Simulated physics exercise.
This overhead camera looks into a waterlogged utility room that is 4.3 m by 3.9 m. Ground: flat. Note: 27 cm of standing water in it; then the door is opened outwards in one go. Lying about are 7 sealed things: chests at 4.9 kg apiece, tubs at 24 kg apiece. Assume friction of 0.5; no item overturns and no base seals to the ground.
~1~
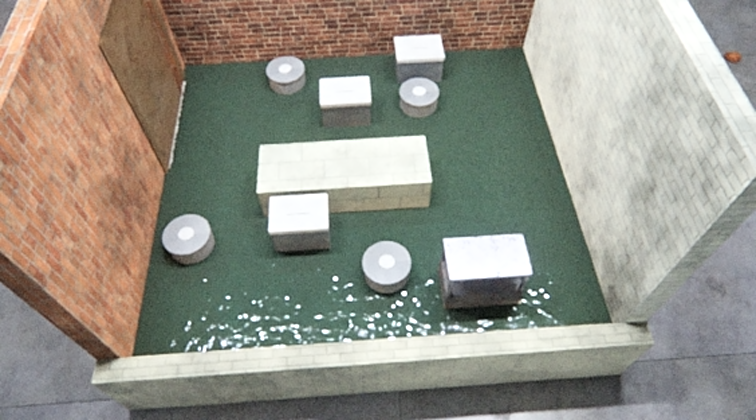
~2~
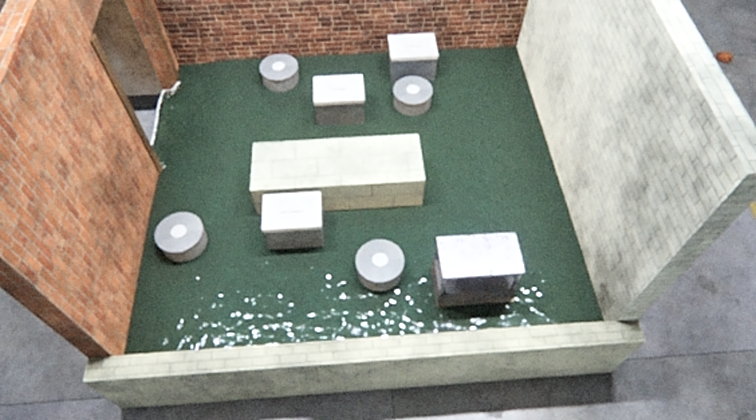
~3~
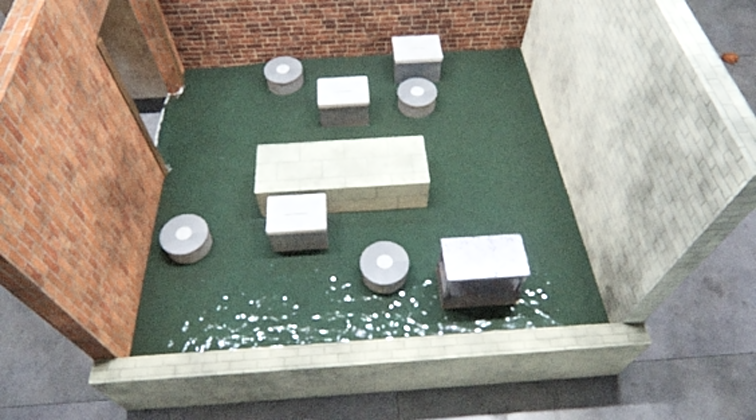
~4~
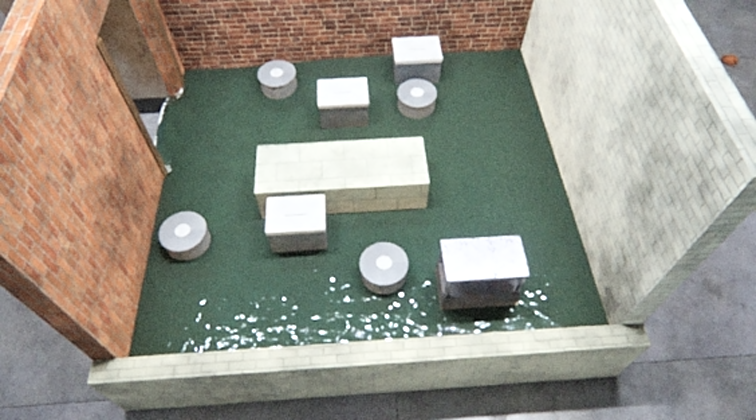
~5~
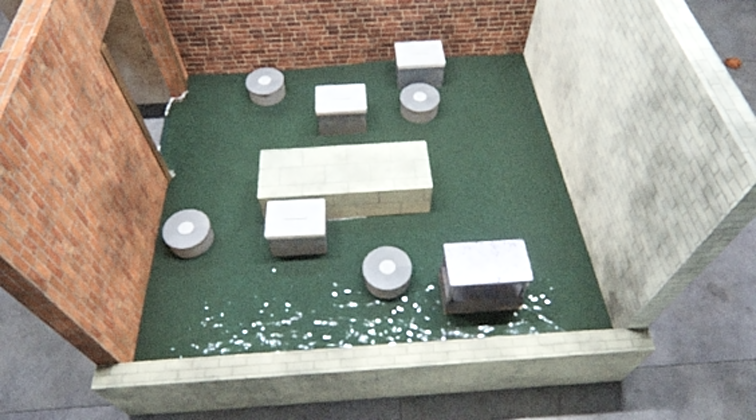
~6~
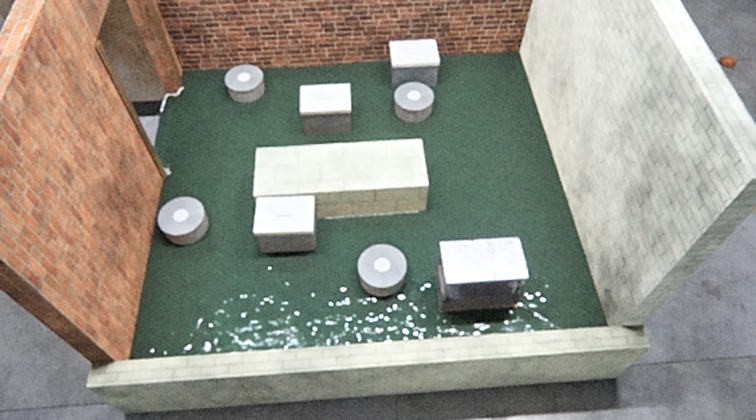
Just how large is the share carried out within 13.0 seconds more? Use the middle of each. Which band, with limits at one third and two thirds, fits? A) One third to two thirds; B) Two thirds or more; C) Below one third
Answer: B.
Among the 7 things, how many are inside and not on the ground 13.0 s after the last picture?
The number is 0.
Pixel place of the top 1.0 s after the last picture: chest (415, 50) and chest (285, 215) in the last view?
Estimated pixels: (388, 56) and (256, 216).
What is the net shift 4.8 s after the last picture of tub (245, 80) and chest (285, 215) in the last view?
Going in the order asked, I'd say washed out for the first and 200 cm for the second.
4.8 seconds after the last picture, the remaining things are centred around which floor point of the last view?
Centre of the remaining things: Roughly (278, 158).
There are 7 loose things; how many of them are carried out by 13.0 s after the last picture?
6.
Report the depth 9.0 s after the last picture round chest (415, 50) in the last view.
About 13 cm.
Then, 1.0 s after the last picture 0 of 7 are out; 7 afloat.
Then, 4.8 s after the last picture 3 of 7 are out; 4 afloat.
Then, 9.0 s after the last picture 4 of 7 are out; 2 afloat.
Then, 13.0 s after the last picture 6 of 7 are out; 0 afloat.
